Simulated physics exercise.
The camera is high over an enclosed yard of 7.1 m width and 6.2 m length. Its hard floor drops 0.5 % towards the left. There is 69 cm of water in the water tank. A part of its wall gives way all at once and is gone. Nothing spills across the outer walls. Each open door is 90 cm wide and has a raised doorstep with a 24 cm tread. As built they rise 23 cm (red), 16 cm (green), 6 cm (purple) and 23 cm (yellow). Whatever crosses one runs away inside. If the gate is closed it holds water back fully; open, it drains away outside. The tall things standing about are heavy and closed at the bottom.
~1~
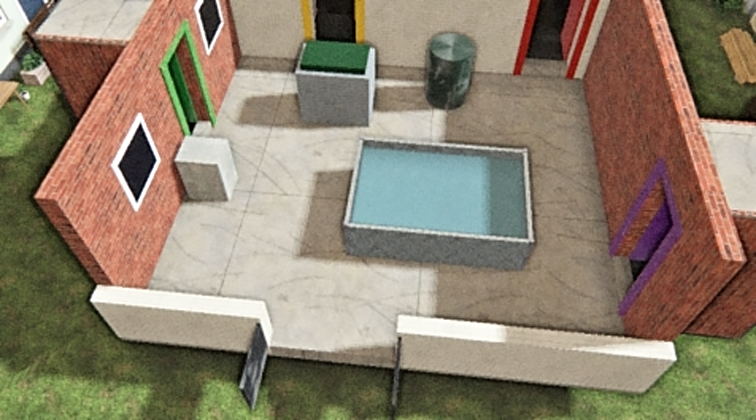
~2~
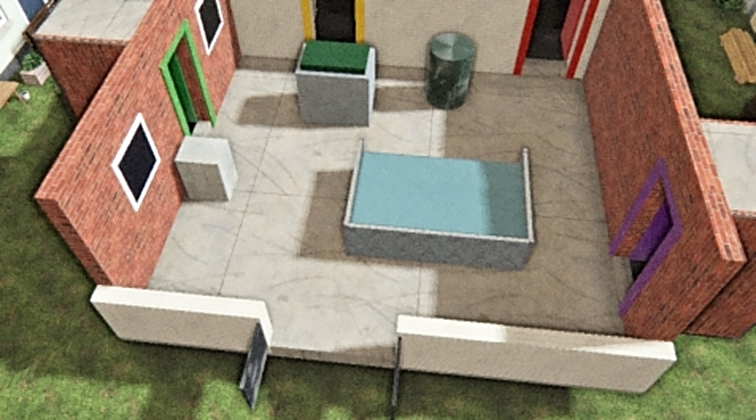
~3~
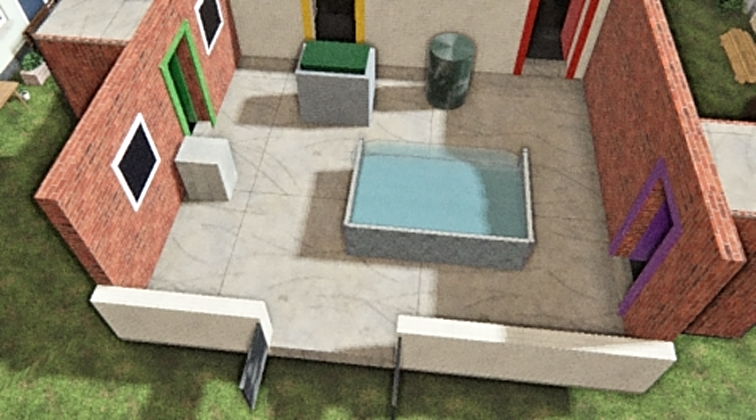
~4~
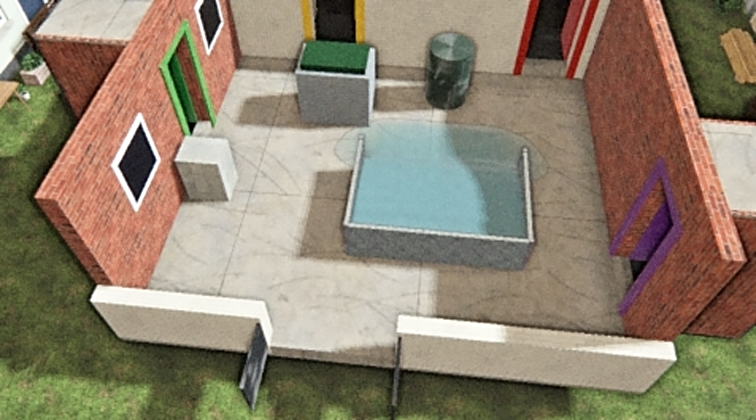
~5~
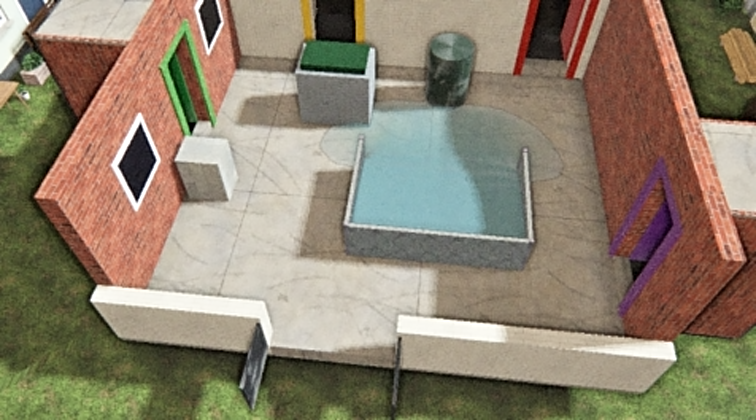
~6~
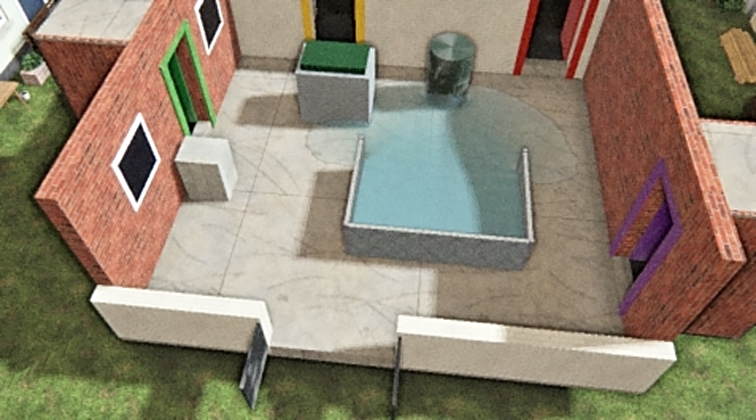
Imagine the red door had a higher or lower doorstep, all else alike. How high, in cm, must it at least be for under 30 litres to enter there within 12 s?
About 26 cm.
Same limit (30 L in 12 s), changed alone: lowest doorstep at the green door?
About 11.0 cm at green.
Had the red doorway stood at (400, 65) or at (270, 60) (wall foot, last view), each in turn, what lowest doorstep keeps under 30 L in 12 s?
About 35 and 12.0 cm.
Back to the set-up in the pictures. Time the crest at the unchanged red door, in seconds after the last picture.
Near 1.8 s.
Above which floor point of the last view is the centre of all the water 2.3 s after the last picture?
Around (431, 123).
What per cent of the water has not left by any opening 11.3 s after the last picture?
About 90 per cent.
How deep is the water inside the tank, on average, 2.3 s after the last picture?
About 12 cm.
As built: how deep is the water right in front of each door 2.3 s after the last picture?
Depths in cm: Red 31, green 10, purple 0, yellow 16.
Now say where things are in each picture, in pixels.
The first frame shows the water tank at (440, 189) is whole and still, 69 cm deep; the red door at (555, 34) is dry.
In the second frame, the gap is on the far side, the front 0.3 m out at a hidden place; the back of the water tank holds 69 cm.
In the third frame, water pours out on the far side and has run 0.7 m, to a hidden place; about 13 cm deep outside, 69 cm at the back.
In the fourth frame, the front is at (387, 121), 1.3 m from the gap on the far side; 4.1 m2 of floor is wet, 62 cm left at the back.
In the fifth frame, the gap is on the far side, the front 1.8 m out at (392, 103); the back of the water tank holds 58 cm.
In the sixth frame, the front is at (401, 83), 2.4 m from the gap on the far side; 7.8 m2 of floor is wet, 58 cm left at the back; the red door at (555, 34), 3.6 m from the gap, is still 1.0 m from the nearest water.
Then, 0.7 s after the last picture water covers 35 % of the floor, deepest (48 cm) near (386, 67); 22 cm at the red door, 0 litres in over its 23 cm doorstep.
Then, 2.3 s after the last picture water covers 50 % of the floor, deepest (36 cm) near (581, 86); 31 cm at the red door, 35 litres in over its 23 cm doorstep.
Then, 11.3 s after the last picture water covers 100 % of the floor, deepest (15 cm) near (169, 237); 3 cm at the red door, 53 litres in over its 23 cm doorstep.
At the red door as built, the water peaked near 33 cm, 1.9 s after the last picture.
With a doorstep of 21.5 cm, 67 litres would have come in within the 12 s; with 29 cm, 15 litres. So under 30 litres takes about 26 cm.
